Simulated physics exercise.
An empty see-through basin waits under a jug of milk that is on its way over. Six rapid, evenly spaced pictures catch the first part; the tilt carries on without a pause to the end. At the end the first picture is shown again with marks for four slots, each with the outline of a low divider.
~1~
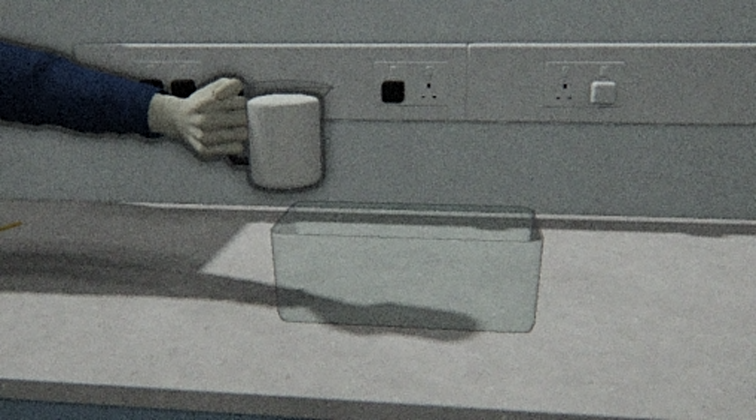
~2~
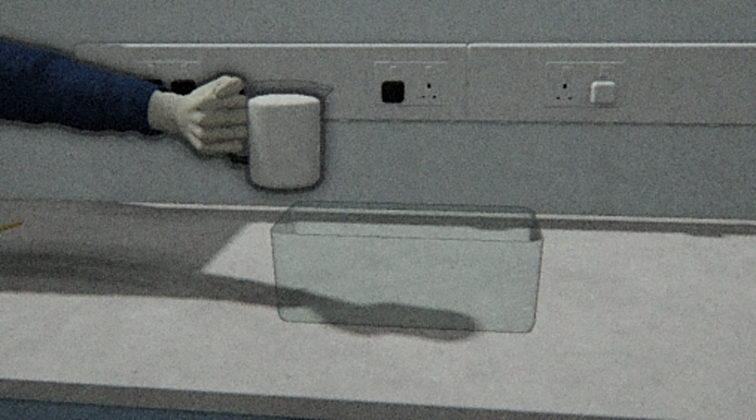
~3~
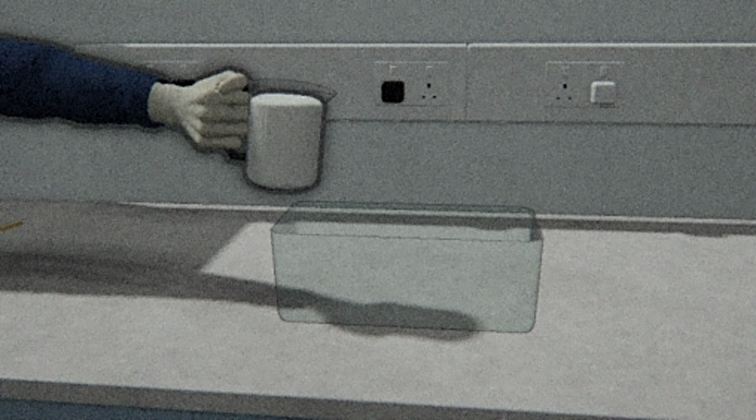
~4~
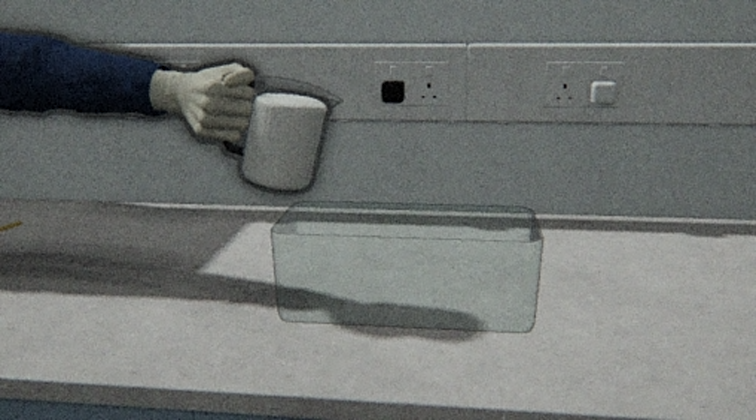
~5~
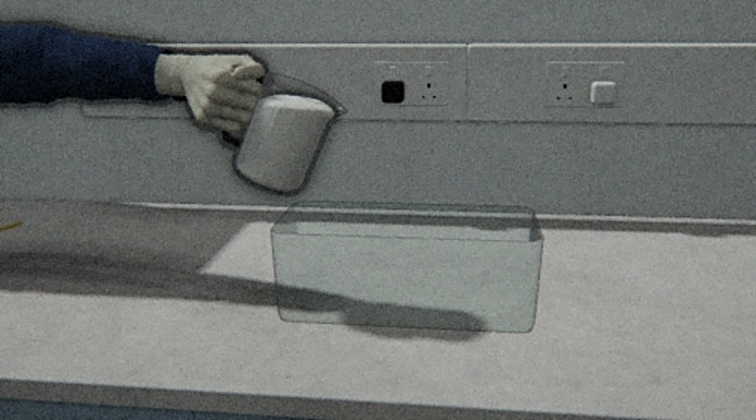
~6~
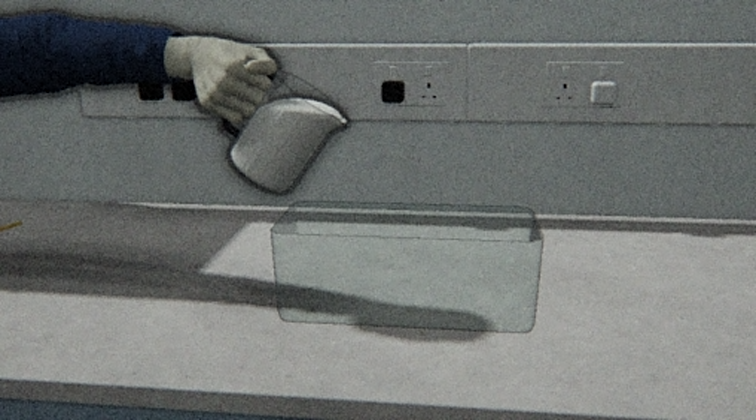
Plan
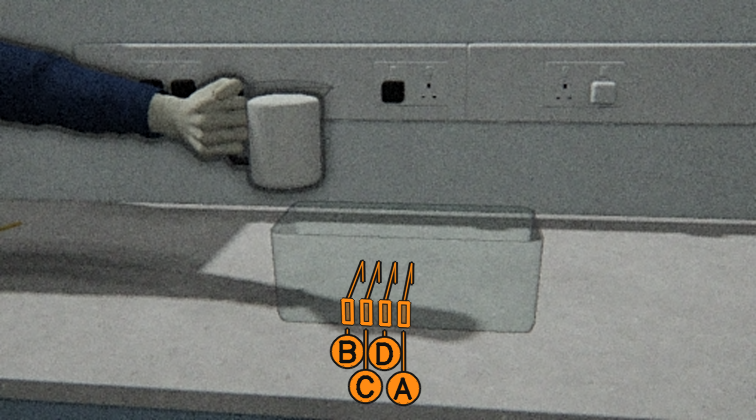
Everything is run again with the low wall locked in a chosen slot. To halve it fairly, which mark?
It is D.
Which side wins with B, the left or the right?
The right one.
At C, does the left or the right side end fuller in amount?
The right side.
On the marked copy, A at (403, 332); B at (347, 329); C at (365, 330); D at (384, 331).
If A is chosen, about 75 % ends left of the wall and 22 % right of it; 4 % is lost outside.
If B is chosen, about 7 % ends left of the wall and 92 % right of it.
If C is chosen, about 17 % ends left of the wall and 82 % right of it.
If D is chosen, about 49 % ends left of the wall and 50 % right of it.
